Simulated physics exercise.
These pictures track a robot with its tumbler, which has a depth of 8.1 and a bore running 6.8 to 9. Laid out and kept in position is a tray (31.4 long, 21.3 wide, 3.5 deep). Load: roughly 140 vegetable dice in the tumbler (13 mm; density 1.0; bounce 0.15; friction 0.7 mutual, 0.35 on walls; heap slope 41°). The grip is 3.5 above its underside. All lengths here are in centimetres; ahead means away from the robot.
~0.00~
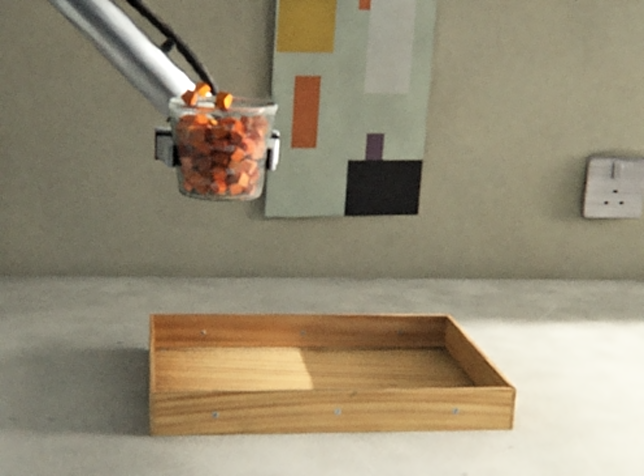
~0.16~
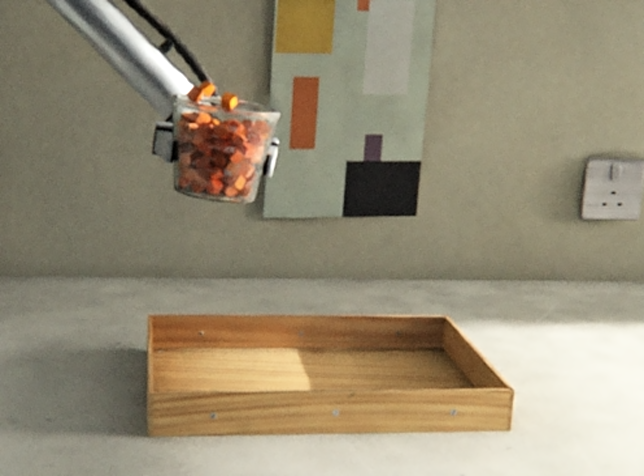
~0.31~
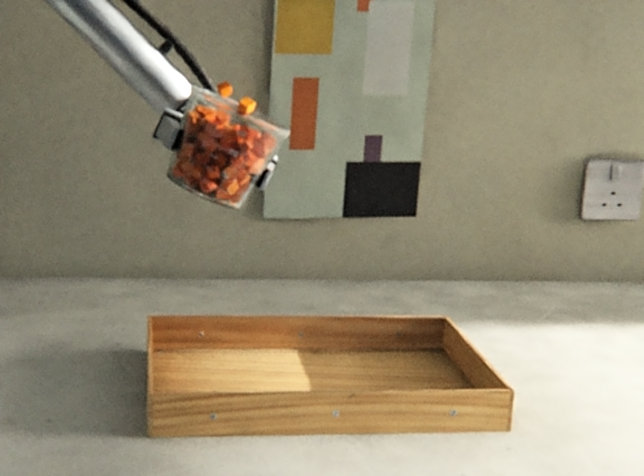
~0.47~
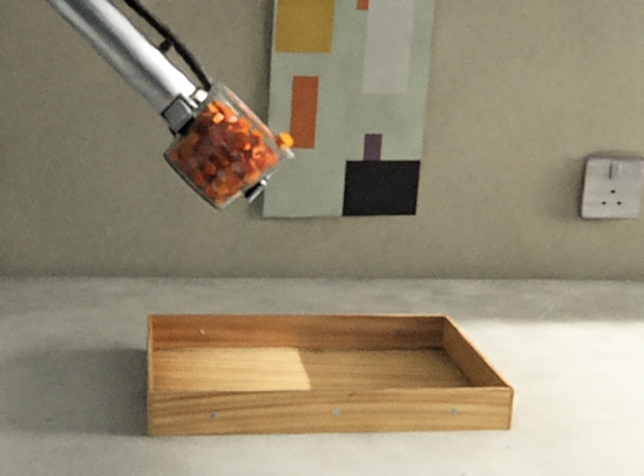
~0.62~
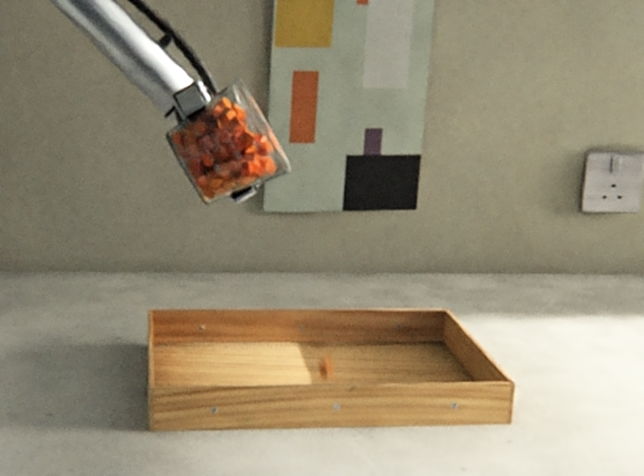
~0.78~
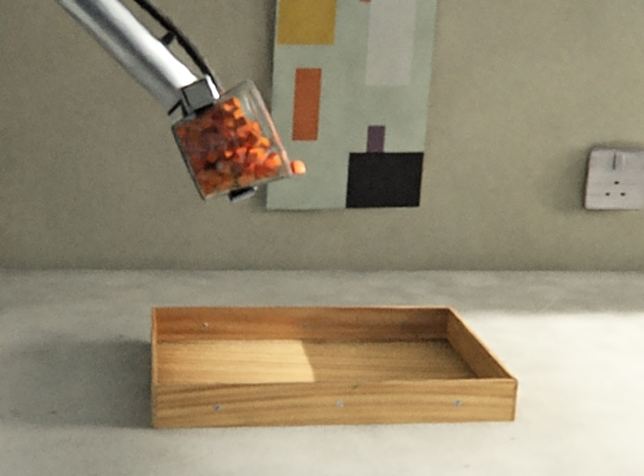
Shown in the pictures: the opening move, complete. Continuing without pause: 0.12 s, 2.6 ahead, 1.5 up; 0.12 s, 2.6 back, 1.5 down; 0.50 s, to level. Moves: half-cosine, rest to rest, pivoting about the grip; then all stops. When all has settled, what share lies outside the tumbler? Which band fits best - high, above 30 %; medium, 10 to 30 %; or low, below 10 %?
Medium, 10 to 30 %.
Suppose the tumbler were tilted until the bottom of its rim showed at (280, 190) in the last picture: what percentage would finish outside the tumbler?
55 percent or so.
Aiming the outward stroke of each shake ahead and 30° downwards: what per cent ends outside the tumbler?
Roughly 5 per cent.
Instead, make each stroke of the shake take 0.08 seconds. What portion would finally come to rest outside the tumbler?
Estimate: Close to 55 percent.
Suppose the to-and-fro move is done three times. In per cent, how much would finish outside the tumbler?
That change gives some 40 percent.
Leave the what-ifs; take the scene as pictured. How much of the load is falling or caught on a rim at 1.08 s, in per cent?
Roughly 12 per cent.
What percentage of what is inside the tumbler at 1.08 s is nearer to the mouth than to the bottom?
Around 55 percent.
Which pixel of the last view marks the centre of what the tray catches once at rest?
Estimated centre at around (332, 368).
After 1.08 s, tilted 63° forward, highest piece 24 above the table; 119 in the tumbler, 3 in the tray, 16 in flight or on a rim.
After 1.37 s, tilted 13° forward, highest piece 27 above the table; 114 in the tumbler, 24 in the tray.
After 1.72 s, level, highest piece 27 above the table; 114 in the tumbler, 24 in the tray.
After 2.77 s, level, highest piece 27 above the table; 114 in the tumbler, 24 in the tray.
At rest, 114 in the tumbler, 24 in the tray. That is 17 % outside the tumbler.
